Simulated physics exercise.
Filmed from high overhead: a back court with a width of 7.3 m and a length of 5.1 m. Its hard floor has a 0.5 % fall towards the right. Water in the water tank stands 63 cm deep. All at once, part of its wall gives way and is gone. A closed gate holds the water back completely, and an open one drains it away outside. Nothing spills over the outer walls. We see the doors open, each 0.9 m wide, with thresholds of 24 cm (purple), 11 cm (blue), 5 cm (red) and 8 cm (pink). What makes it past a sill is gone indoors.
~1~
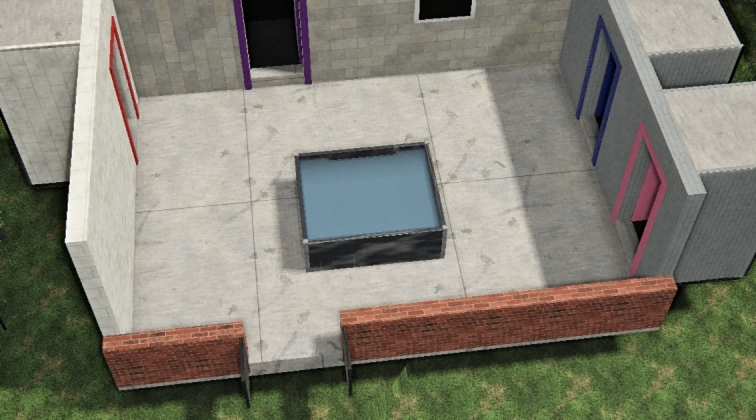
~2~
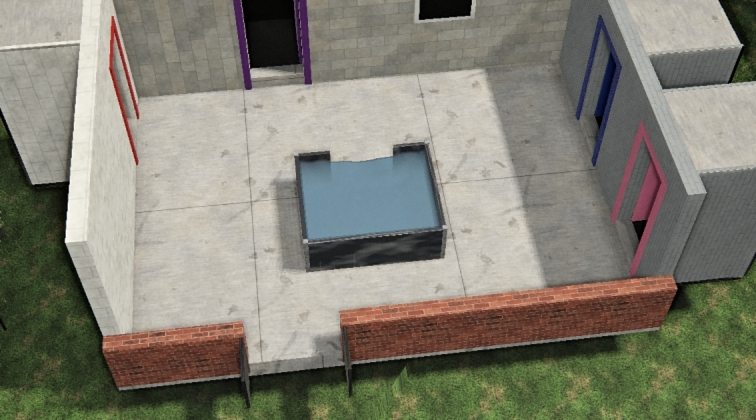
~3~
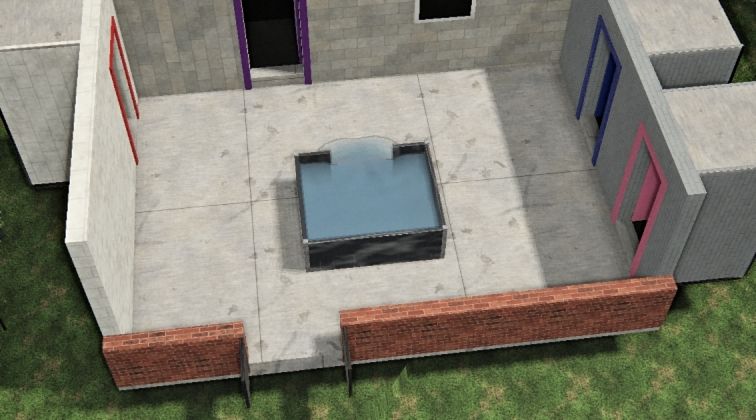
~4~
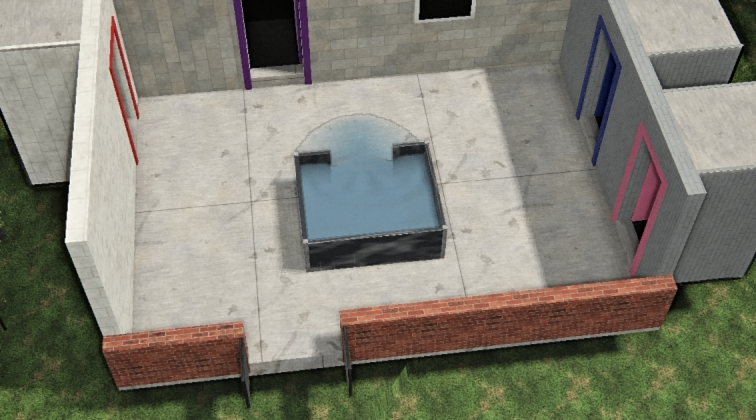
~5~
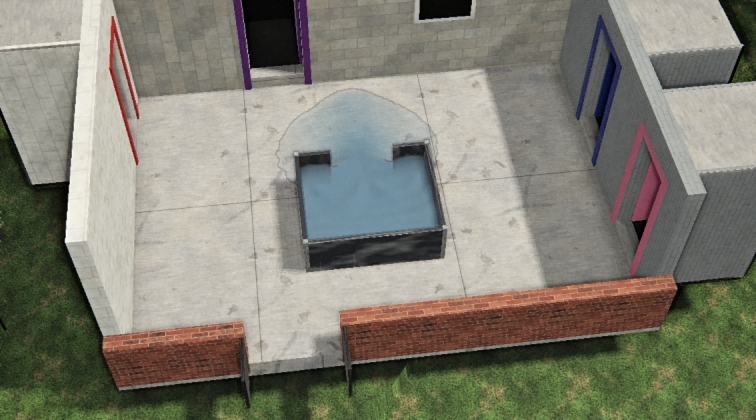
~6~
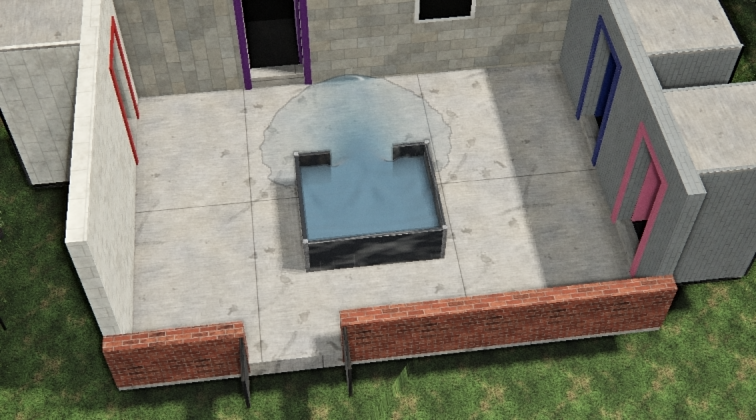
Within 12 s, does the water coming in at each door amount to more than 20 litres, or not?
In order: Purple door: Below the cap, blue door: Below the cap, red door: Above the cap, pink door: Below the cap.
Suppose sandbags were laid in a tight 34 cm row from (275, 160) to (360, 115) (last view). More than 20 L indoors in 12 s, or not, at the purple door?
Then the purple door stays short of the limit.
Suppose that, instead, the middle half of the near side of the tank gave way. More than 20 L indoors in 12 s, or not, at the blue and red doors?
Blue: Within the limit; red: Within the limit.
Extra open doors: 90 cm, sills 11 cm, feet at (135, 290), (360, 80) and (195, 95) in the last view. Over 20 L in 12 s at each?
In sequence the answers are less than that, more than that and less than that.
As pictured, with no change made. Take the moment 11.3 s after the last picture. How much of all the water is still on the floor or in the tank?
Some 86 in a hundred.
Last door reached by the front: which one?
Lab note: Last arrival at the pink door.
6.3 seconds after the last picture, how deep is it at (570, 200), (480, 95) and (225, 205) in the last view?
Spot one 5 cm, spot two 4 cm, spot three 3 cm.
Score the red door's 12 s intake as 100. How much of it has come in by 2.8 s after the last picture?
By that time, around 35 per cent.
Then, 0.7 s after the last picture water covers 20 % of the floor and is deepest (34 cm) near (340, 83); purple door 24 cm at the sill, 0 L in, blue door not reached, red door not reached, pink door not reached.
Then, 1.5 s after the last picture water covers 30 % of the floor and is deepest (29 cm) near (340, 83); purple door 22 cm at the sill, 1 L in, blue door not reached, red door 4 cm at the sill, 0 L in, pink door not reached.
Then, 2.8 s after the last picture water covers 45 % of the floor and is deepest (22 cm) near (545, 65); purple door 14 cm at the sill, 2 L in, blue door 11 cm at the sill, 0 L in, red door 16 cm at the sill, 51 L in, pink door not reached.
Then, 6.3 s after the last picture water covers 90 % of the floor and is deepest (13 cm) near (638, 306); purple door 8 cm at the sill, 2 L in, blue door 8 cm at the sill, 1 L in, red door 8 cm at the sill, 141 L in, pink door 4 cm at the sill, 0 L in.
Then, 11.3 s after the last picture water covers 100 % of the floor and is deepest (10 cm) near (466, 325); purple door 4 cm at the sill, 2 L in, blue door 5 cm at the sill, 2 L in, red door 4 cm at the sill, 154 L in, pink door 7 cm at the sill, 2 L in.
